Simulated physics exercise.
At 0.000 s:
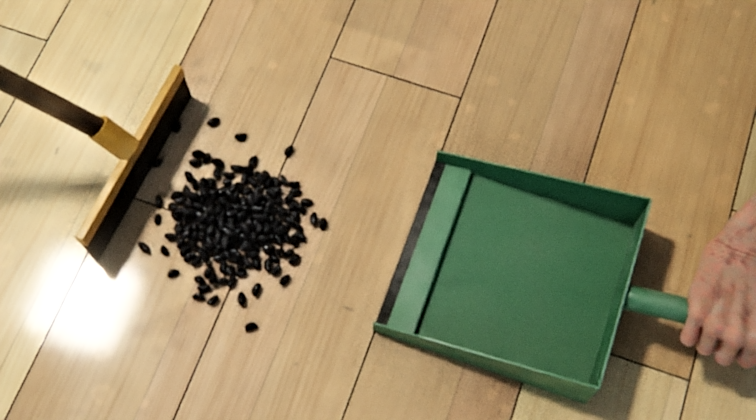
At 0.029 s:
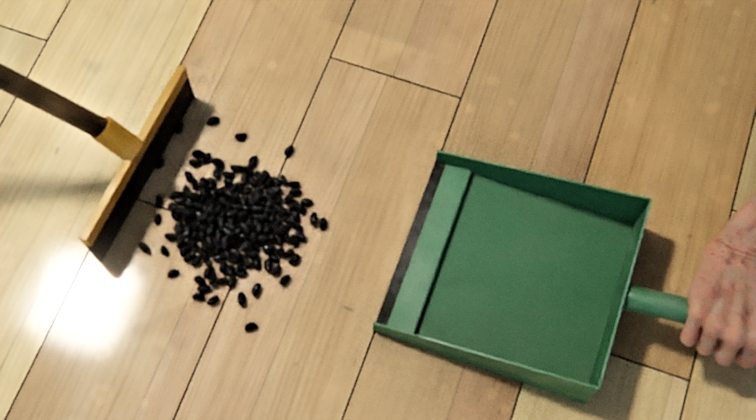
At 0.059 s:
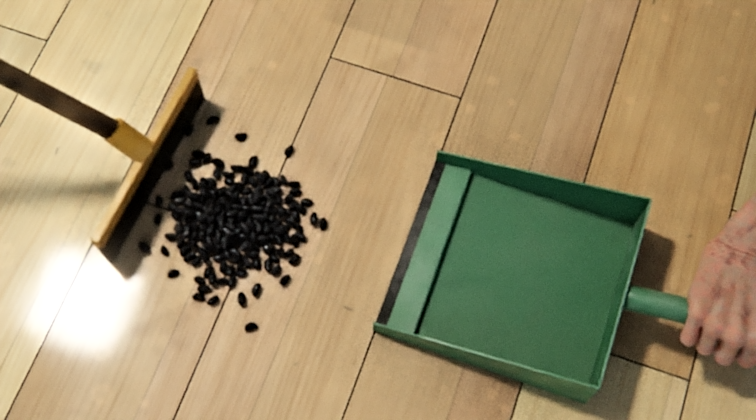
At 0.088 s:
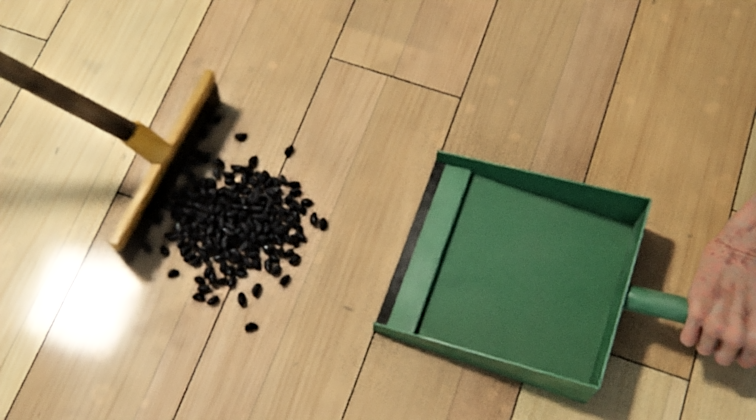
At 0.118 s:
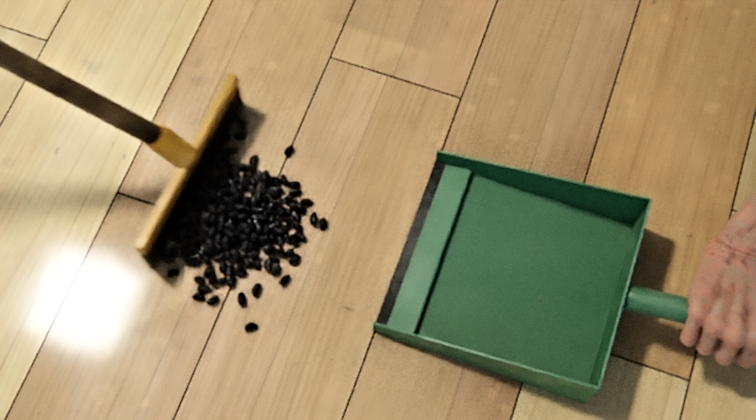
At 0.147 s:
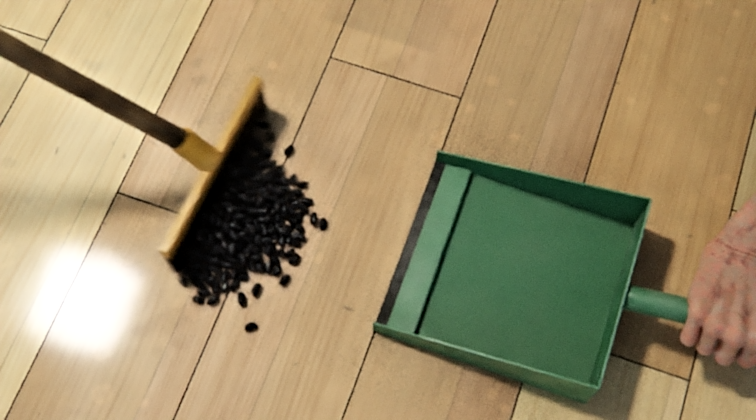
Yellow-edged floor squeegee sliding rightward into a pile of black beans, bunching them together, while a hand holds a green dustpan still.
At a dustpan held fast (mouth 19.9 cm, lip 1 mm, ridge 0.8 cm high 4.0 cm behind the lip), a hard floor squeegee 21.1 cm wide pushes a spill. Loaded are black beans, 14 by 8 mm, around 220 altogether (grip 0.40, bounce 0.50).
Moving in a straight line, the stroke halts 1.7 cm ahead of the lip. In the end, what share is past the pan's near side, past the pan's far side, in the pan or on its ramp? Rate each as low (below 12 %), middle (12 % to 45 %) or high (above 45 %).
Near side - middle, far side - low, pan - high.
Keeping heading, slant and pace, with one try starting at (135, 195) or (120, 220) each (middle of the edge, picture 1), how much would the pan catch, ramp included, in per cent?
Roughly 55 % and 55 %.
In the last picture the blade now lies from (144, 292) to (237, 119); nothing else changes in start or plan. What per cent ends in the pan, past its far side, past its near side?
Pan 35 % / far 0 % / near 40 %.
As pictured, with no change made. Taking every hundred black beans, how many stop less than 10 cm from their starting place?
5 %.
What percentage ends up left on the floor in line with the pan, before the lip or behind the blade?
Some 25 per cent end up there.
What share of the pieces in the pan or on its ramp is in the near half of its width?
Share: Approx. 50 %.
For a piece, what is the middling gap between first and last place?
It comes to some 20 cm.
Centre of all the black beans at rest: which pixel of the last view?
When it all comes to rest, the middle is near (408, 270).
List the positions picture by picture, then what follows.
Blade from (84, 240) to (179, 74), moved 0.0 cm, 0 of the pieces shifted so far; middle of the pieces at (235, 223); pan at (525, 283), in the first frame.
Blade from (87, 240) to (182, 74), moved 0.4 cm, 0 of the pieces shifted so far; middle of the pieces at (235, 223), in the second frame.
Blade from (99, 242) to (193, 76), moved 1.5 cm, 2 of the pieces shifted so far; middle of the pieces at (235, 223), in the third frame.
Blade from (117, 245) to (210, 78), moved 3.4 cm, 4 of the pieces shifted so far; middle of the pieces at (235, 223), in the fourth frame.
Blade from (142, 249) to (234, 82), moved 5.9 cm, 72 of the pieces shifted so far; middle of the pieces at (236, 223), in the fifth frame.
Blade from (167, 253) to (258, 85), moved 8.5 cm, 185 of the pieces shifted so far; middle of the pieces at (246, 221); pan at (525, 283). Its pace works out near 0.87 m/s, heading 11 degrees away from the viewer's side, in the sixth frame.
After 0.26 s, middle of the blade 11 cm from the lip; 0 % over the lip, far side 0 %, near side 15 %.
After 0.34 s, middle of the blade 4 cm from the lip; 5 % over the lip, far side 0 %, near side 15 %.
After 0.56 s, middle of the blade 2 cm from the lip; 50 % over the lip, far side 5 %, near side 20 %.
By 2.2 s all is still; near side 20 %, far side 5 %, pan 50 %, in front of the lip or behind the blade 25 %.
